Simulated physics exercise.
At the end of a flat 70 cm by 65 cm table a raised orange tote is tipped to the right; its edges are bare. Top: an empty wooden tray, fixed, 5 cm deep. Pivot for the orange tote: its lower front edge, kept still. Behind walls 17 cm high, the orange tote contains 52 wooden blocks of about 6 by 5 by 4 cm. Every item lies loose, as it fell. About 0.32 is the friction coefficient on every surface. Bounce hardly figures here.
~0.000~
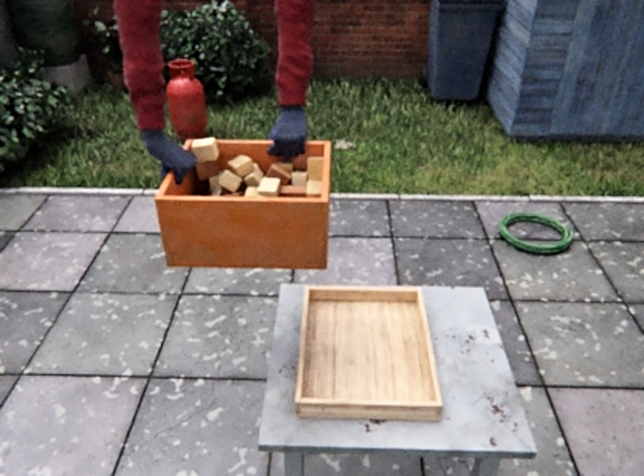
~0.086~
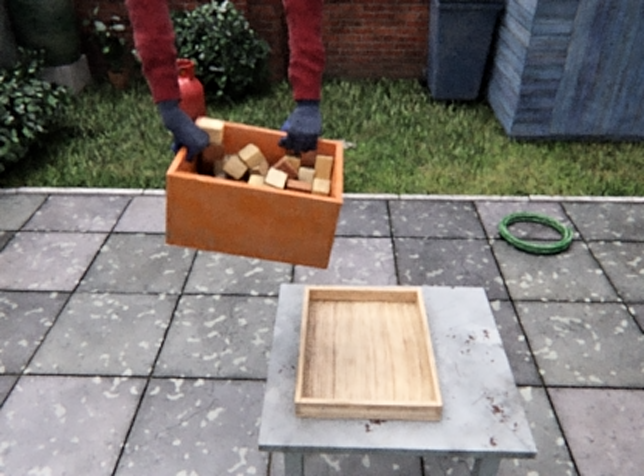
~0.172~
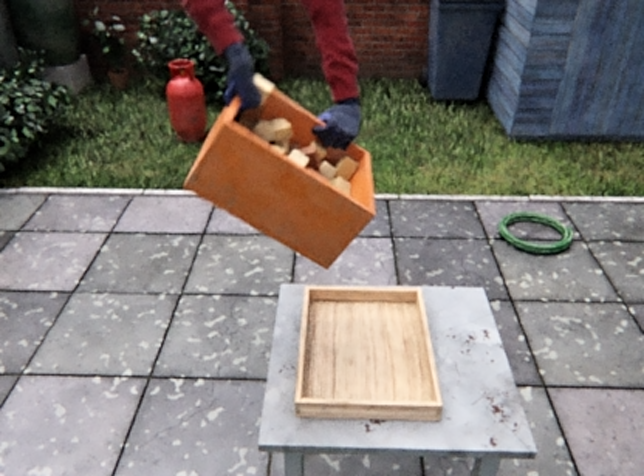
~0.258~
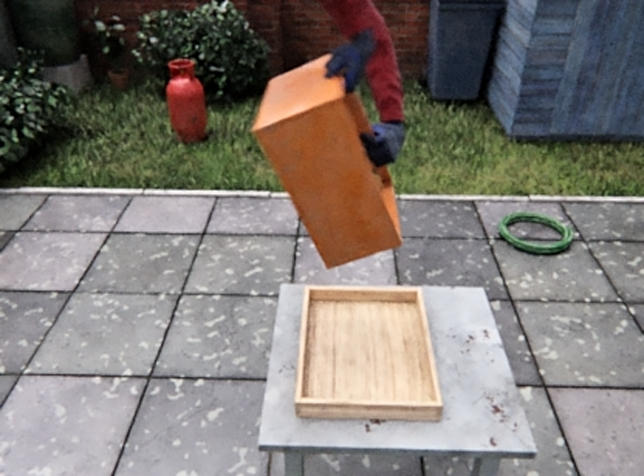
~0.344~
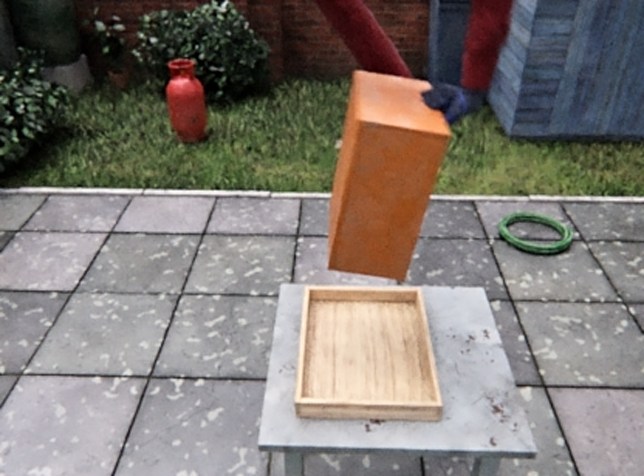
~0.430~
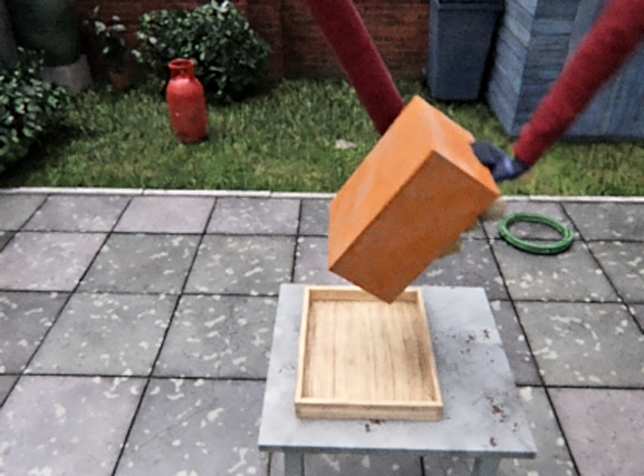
We see gloved hands in red sleeves holding an orange tote of wooden blocks above a patio, near a table with an empty wooden tray. The hands tilt the tote rightward past vertical while moving it over the tray.
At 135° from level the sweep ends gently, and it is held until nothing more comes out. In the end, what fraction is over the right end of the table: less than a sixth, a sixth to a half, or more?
The count passes one half of the whole.
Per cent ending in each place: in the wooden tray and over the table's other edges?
Shares, in order: About 10 percent and 0 percent.
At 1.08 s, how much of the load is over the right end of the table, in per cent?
I'd put it near 65 in a hundred by then.
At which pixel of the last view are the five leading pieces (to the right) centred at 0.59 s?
Centre: About (585, 332) px.
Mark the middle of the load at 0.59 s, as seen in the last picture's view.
You'd find the load's middle at roughly (502, 317).
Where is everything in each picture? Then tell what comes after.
In the first picture (each is followed by its nearest rim corner in this view), orange tote, (321, 200); wooden tray, (437, 404); 0° from level; none out.
Orange tote, (336, 200); 10° from level, in the second picture.
Orange tote, (370, 210); 35° from level, in the third picture.
Orange tote, (401, 239); 67° from level, in the fourth picture.
Orange tote, (406, 275); 99° from level; 1 out, in the fifth picture.
Orange tote, (393, 300); wooden tray, (437, 404); 124° from level; 6 out, in the sixth picture.
After 0.59 s, tilt 135°; 2 still in the orange tote, 2 in the wooden tray, 23 on the table top outside the tray and 25 in the air.
After 0.79 s, tilt 135°; 6 in the wooden tray, 17 on the table top outside the tray, 27 over the right end of the table and 2 in the air.
After 1.08 s, tilt 135°; 5 in the wooden tray, 13 on the table top outside the tray and 34 over the right end of the table.
When it is over (at 1.44 s), 5 in the wooden tray, 12 on the table top outside the tray and 35 over the right end of the table. Asked share, 35 of 52, 67 per cent.
